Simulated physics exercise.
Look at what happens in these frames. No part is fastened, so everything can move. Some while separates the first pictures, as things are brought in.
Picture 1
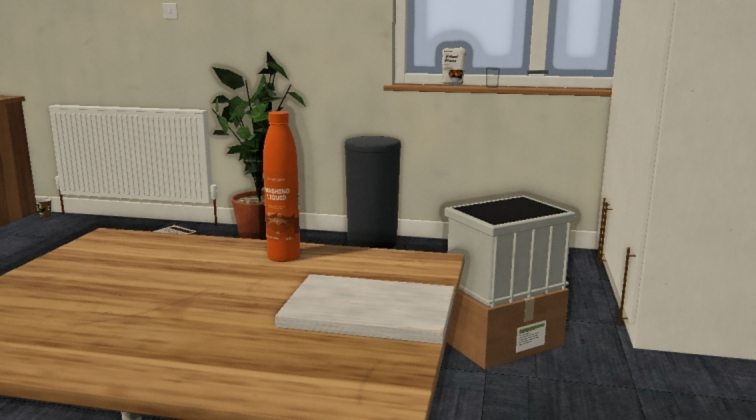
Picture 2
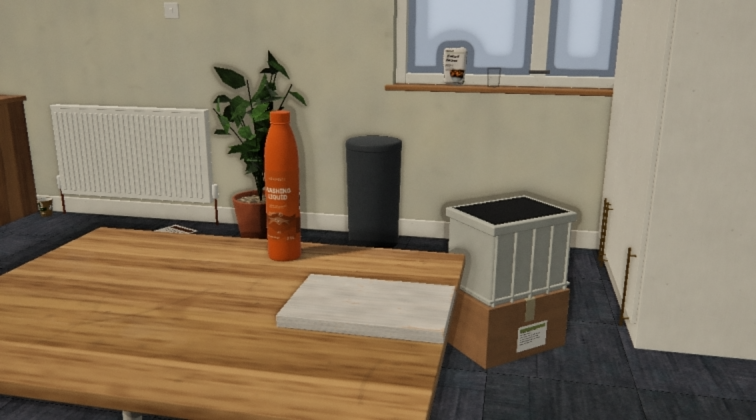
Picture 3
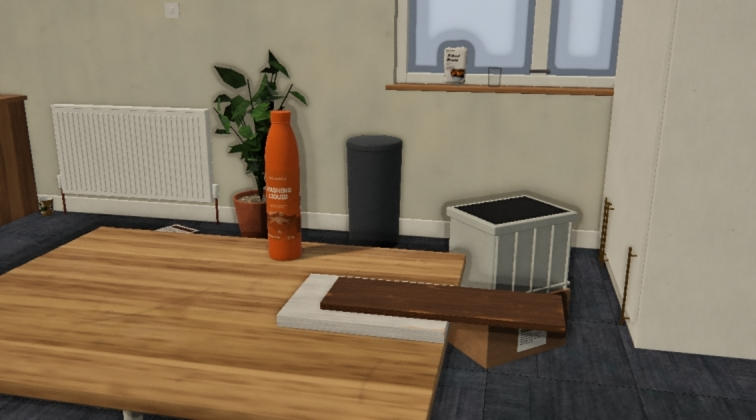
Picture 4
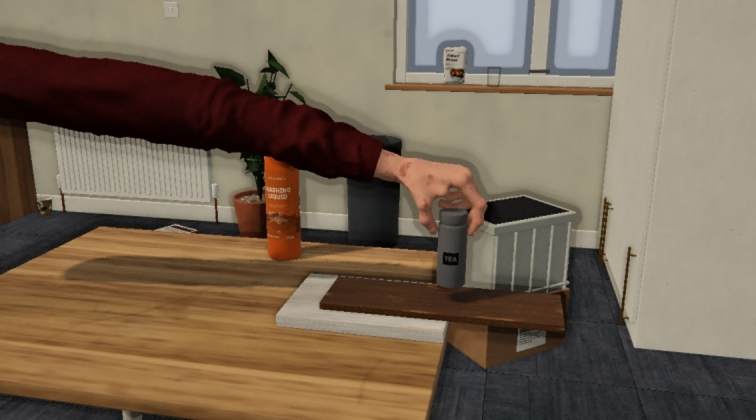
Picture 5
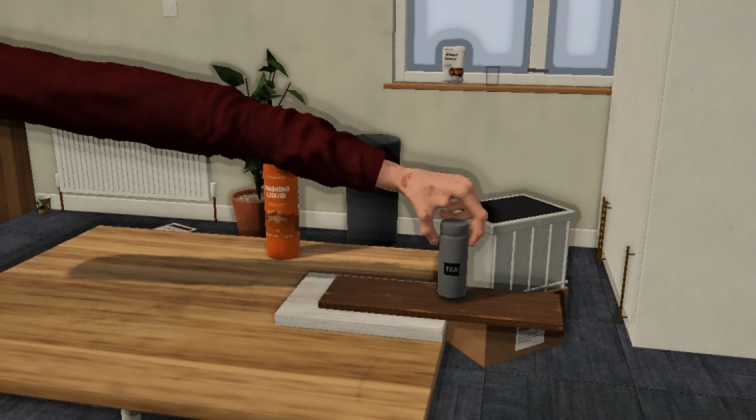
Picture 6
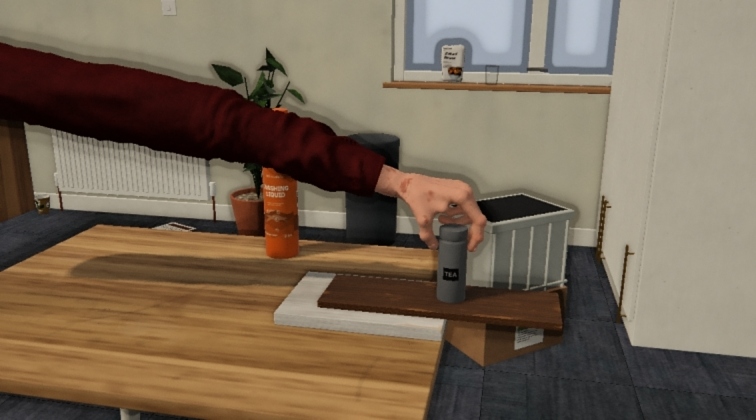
At first, an orange bottle and a white slab sit on a wooden table, with nothing moving. Then a brown board lies across the slab, extending past the table's right edge. A hand in a dark red sleeve lowers a grey shaker onto the board's right part and keeps holding it.
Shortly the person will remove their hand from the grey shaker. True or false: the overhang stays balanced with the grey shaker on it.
True.
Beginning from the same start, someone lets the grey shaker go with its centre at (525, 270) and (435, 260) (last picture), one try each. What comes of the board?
On the first try it falls, and on the second it remains balanced.
Then, 1.00 s past the last view, things are still on the move.
Then, 1.80 s past the last view, as before.
Finally, all 4 still in place. Final places as the last picture's camera would see them, grey shaker near (454, 264). The board holds.
